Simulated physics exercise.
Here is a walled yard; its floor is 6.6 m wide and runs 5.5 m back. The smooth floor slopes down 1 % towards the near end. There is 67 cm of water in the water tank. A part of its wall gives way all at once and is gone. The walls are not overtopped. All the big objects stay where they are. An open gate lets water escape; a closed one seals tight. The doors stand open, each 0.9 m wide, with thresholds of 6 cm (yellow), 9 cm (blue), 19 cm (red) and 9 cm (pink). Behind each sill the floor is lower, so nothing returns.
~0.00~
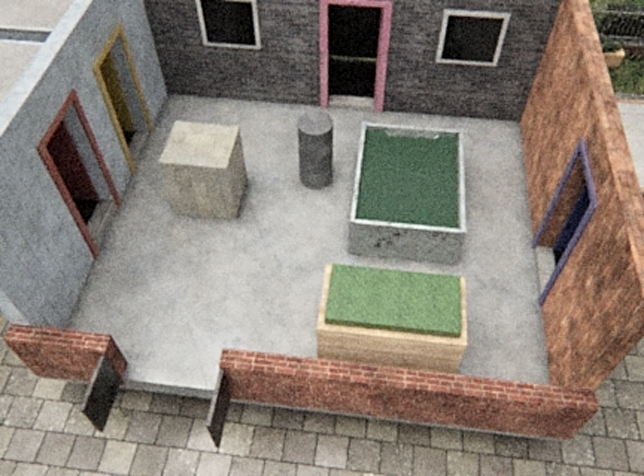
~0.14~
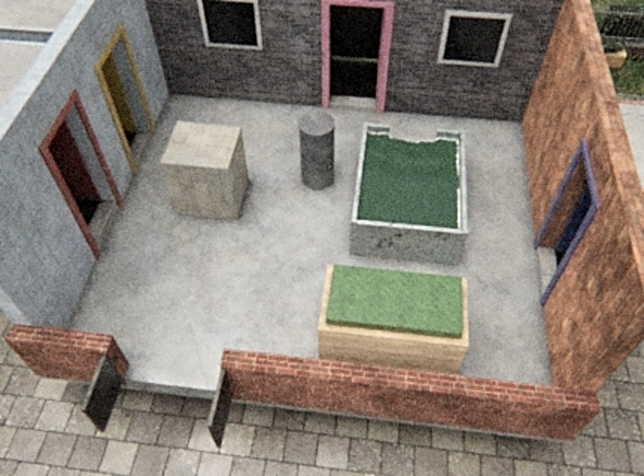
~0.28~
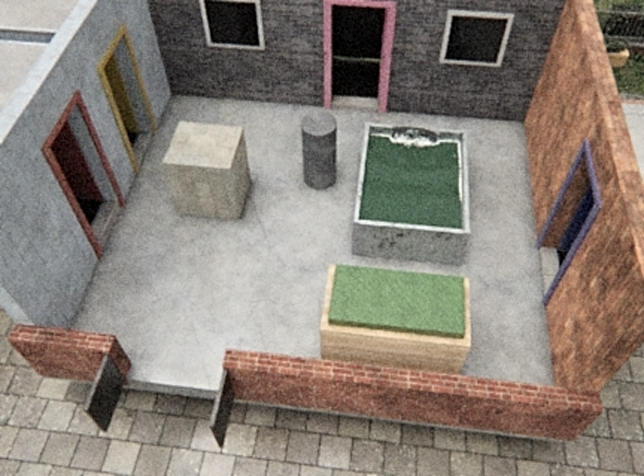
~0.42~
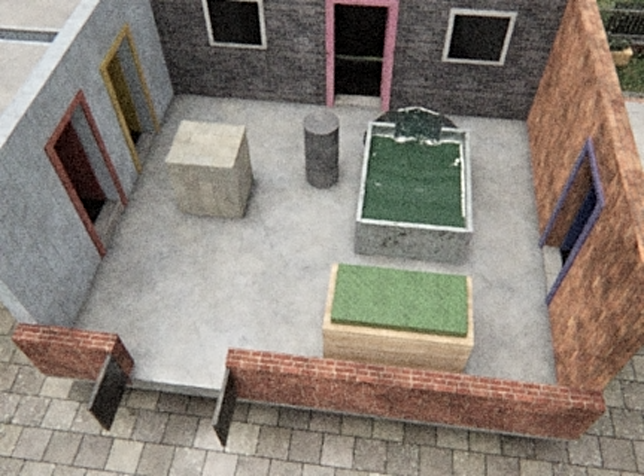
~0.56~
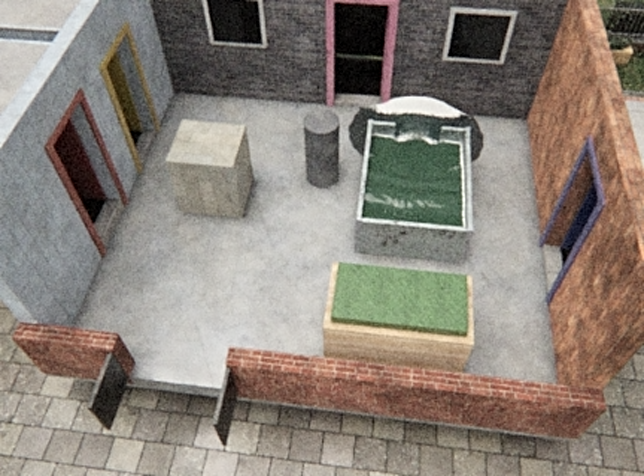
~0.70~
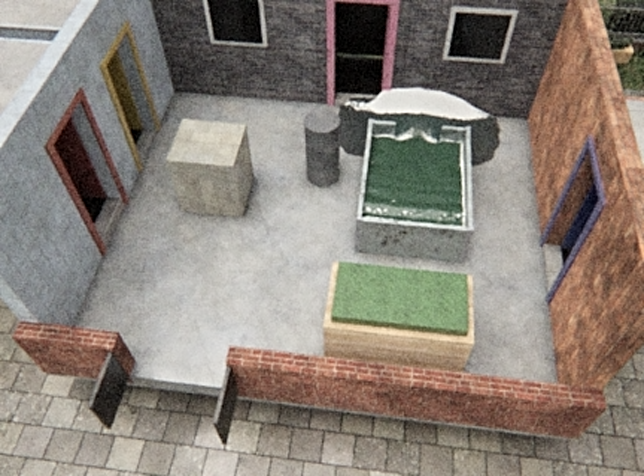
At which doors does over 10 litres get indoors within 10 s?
Within that time: At the yellow door it passes the limit; at the blue door it does not reach the limit; at the red door it keeps below the limit; at the pink door it exceeds the limit.
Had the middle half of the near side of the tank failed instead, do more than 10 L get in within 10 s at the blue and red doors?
Against that limit: Blue past it, red below.
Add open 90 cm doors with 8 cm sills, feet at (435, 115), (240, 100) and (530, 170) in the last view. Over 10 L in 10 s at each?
In turn: Past it, not over, below.
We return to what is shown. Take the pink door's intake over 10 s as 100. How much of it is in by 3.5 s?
About 85 per cent.
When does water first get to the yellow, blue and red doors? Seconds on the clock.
Yellow 2.6 s, blue 2.2 s, red 3.6 s.
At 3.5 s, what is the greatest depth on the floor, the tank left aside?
Roughly 26 cm.
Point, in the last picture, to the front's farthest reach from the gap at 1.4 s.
At about (258, 100).
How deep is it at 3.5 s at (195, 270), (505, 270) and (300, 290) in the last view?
Roughly 0, 4 and 0 cm, in turn.
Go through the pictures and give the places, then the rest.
Still water, 67 cm deep, in the water tank at (409, 177), in the first frame.
Water pours out on the water tank's far side and has run 0.4 m, to a hidden place; typically 8 cm deep outside, 67 cm at the water tank's back, in the second frame.
Water pours out on the water tank's far side and has run 0.8 m, to a hidden place; typically 9 cm deep outside, 67 cm at the water tank's back, in the third frame.
The front is at (438, 115), 1.3 m from the gap on the water tank's far side; 1.5 m2 of floor is under water; 67 cm left at the back of the water tank, in the fourth frame.
Water pours out on the water tank's far side and has run 1.5 m, to (468, 117); typically 6 cm deep outside, 66 cm at the water tank's back, in the fifth frame.
The front is at (492, 118), 1.8 m from the gap on the water tank's far side; 2.6 m2 of floor is under water; 58 cm left at the back of the water tank, in the sixth frame.
After 1.4 s water covers 15 % of the floor and is deepest (43 cm) near (522, 120); yellow door not reached, blue door not reached, red door not reached, pink door 18 cm at the sill, 10 L in.
After 2.2 s water covers 30 % of the floor and is deepest (34 cm) near (522, 120); yellow door not reached, blue door not reached, red door not reached, pink door 16 cm at the sill, 35 L in.
After 3.5 s water covers 50 % of the floor and is deepest (26 cm) near (412, 112); yellow door 13 cm at the sill, 10 L in, blue door 4 cm at the sill, 0 L in, red door not reached, pink door 13 cm at the sill, 54 L in.
After 6.0 s water covers 75 % of the floor and is deepest (18 cm) near (465, 360); yellow door 10 cm at the sill, 51 L in, blue door 3 cm at the sill, 0 L in, red door 4 cm at the sill, 0 L in, pink door 8 cm at the sill, 64 L in.
After 10.0 s water covers 90 % of the floor and is deepest (12 cm) near (523, 406); yellow door 6 cm at the sill, 64 L in, blue door 10 cm at the sill, 3 L in, red door 4 cm at the sill, 0 L in, pink door 5 cm at the sill, 65 L in.
